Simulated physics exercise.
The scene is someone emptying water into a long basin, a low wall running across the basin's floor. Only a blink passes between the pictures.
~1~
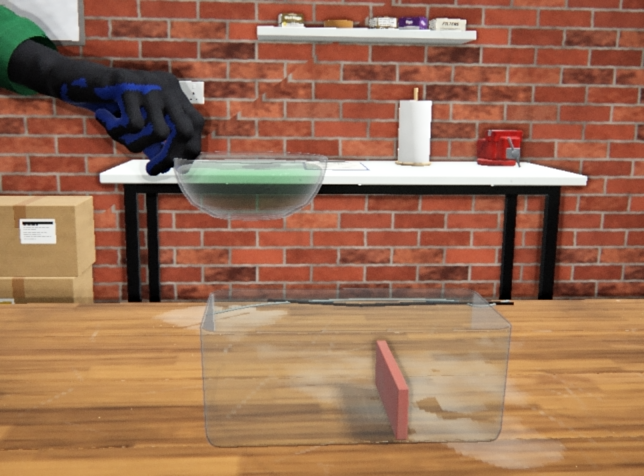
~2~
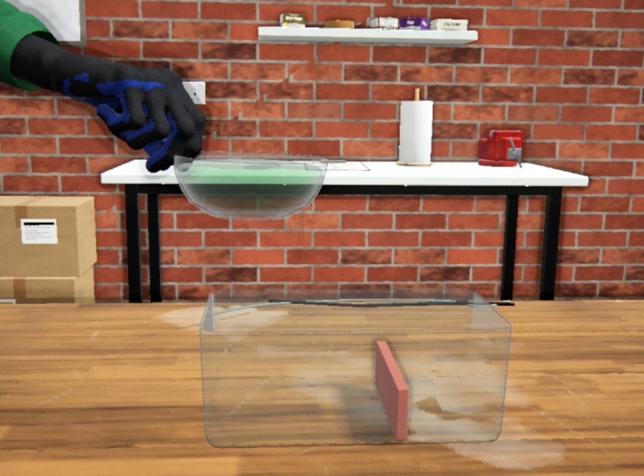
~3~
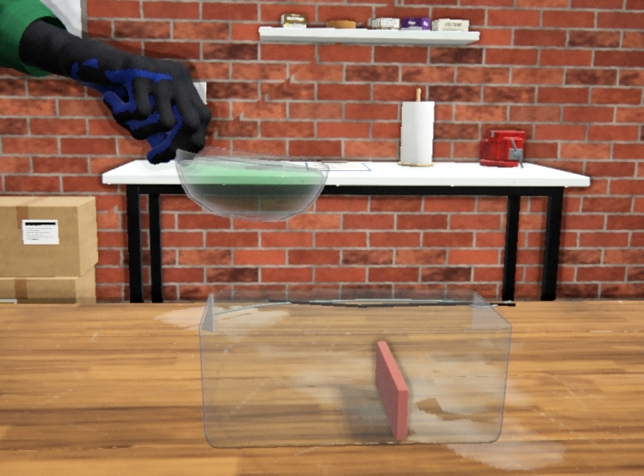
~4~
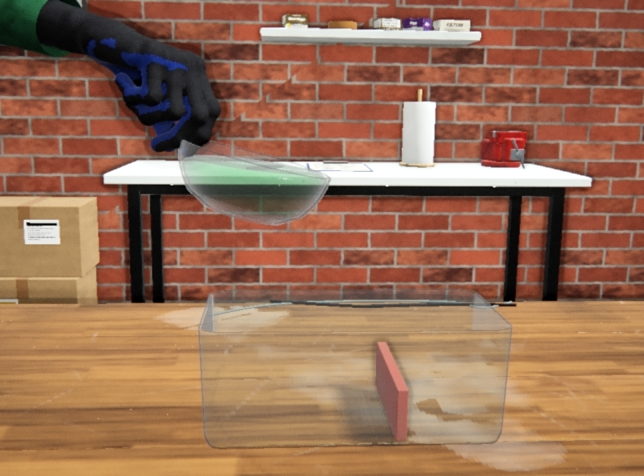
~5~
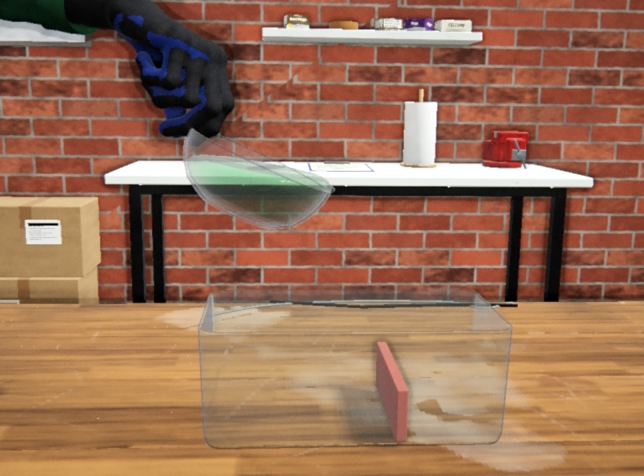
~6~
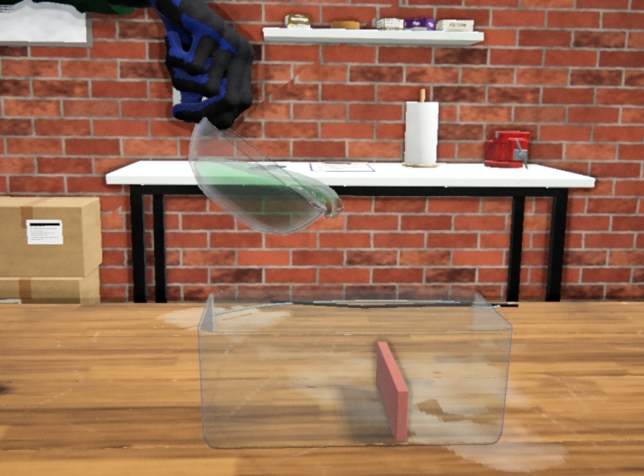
A black-gloved hand with blue markings tilted a clear bowl of greenish liquid to the right above a clear basin with a low red wall inside, until the liquid began slipping over its lower edge.
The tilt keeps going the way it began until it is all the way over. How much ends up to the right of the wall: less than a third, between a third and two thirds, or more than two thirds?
Once it settles, the part right of the wall is below a third, I'd say.
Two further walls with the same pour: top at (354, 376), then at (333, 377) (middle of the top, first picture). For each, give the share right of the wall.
It works out to around 55 per cent for the first and around 75 per cent for the second.
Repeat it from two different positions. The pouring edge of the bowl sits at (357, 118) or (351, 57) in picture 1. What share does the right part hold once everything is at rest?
Near 50 in a hundred first, near 50 in a hundred second.
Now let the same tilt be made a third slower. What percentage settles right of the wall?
Roughly 25 in a hundred.
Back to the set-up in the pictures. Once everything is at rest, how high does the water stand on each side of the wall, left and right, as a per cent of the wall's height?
On the left it's around 30 per cent; on the right, 10 per cent.
A moment on, the bowl is tipped right over and 2 per cent is still to pour, 71 is left of the wall and 9 right of it.
Next, the bowl is tipped right over and 0 per cent is still to pour, 79 is left of the wall and 9 right of it.
Then the bowl is tipped right over and 0 per cent is still to pour, 79 is left of the wall and 11 right of it.
Later the bowl is tipped right over and 0 per cent is still to pour, 79 is left of the wall and 11 right of it.
In the end 79 per cent lies left of the wall, 11 right of it and 9 outside.
